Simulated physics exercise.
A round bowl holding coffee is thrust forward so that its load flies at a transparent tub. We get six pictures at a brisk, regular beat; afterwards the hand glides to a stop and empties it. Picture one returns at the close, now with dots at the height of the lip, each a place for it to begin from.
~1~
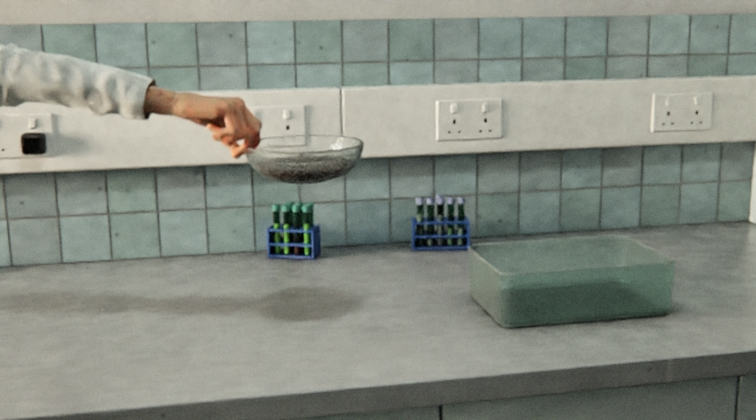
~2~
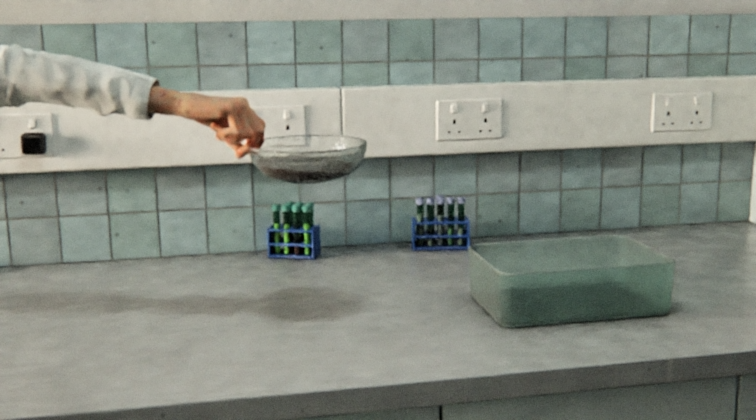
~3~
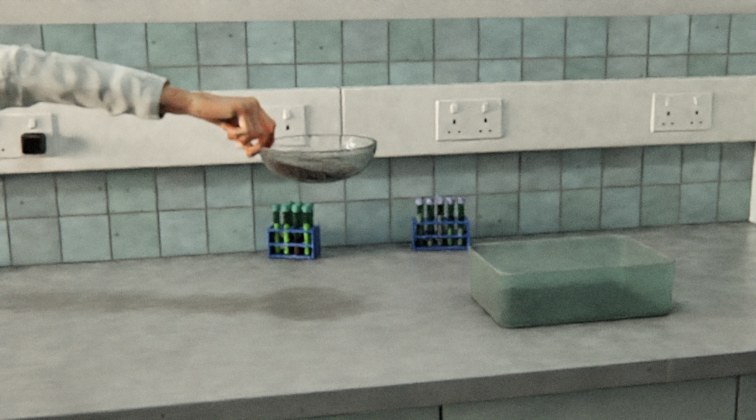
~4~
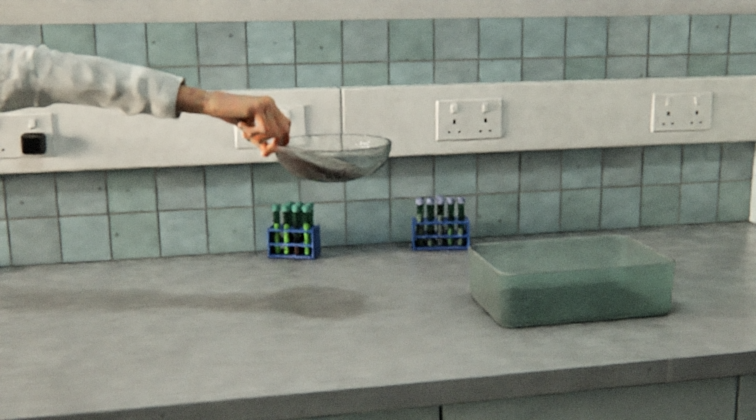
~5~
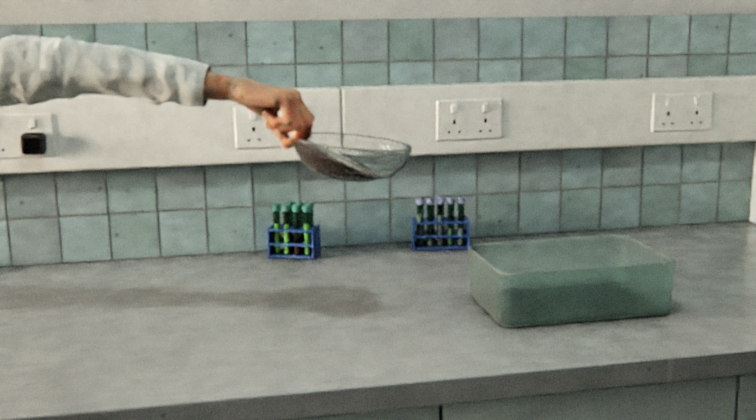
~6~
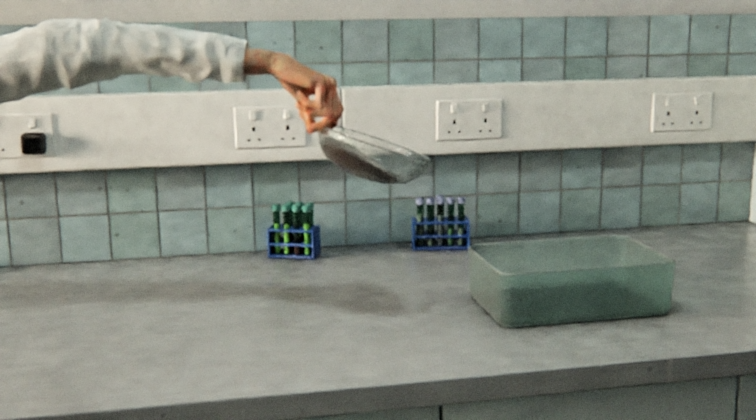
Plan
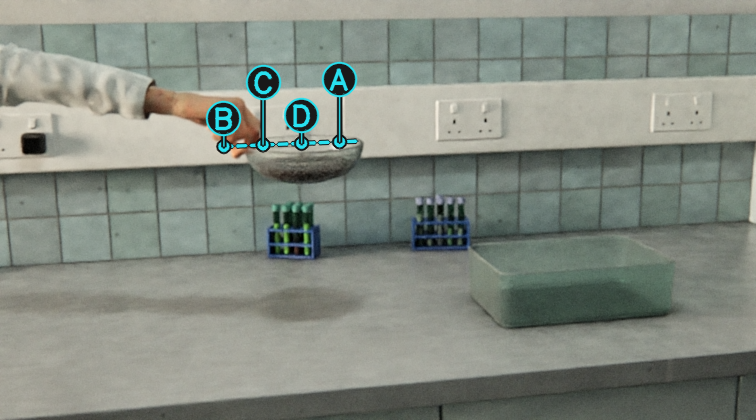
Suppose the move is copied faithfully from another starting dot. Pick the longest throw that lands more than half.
Use dot A.
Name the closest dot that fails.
That would be D.
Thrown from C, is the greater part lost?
Yes, it does.
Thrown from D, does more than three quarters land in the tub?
No, less.
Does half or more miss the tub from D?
Yes, that goes wrong.
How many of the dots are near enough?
One of them.
On the marked copy, A at (339, 141); B at (223, 146); C at (263, 144); D at (301, 143).
With A, about 72 % lands in the tub, 21 % falls short and 7 % goes beside or beyond.
With B, about 0 % lands in the tub, 99 % falls short.
With C, about 2 % lands in the tub, 96 % falls short.
With D, about 33 % lands in the tub, 64 % falls short and 3 % goes beside or beyond.
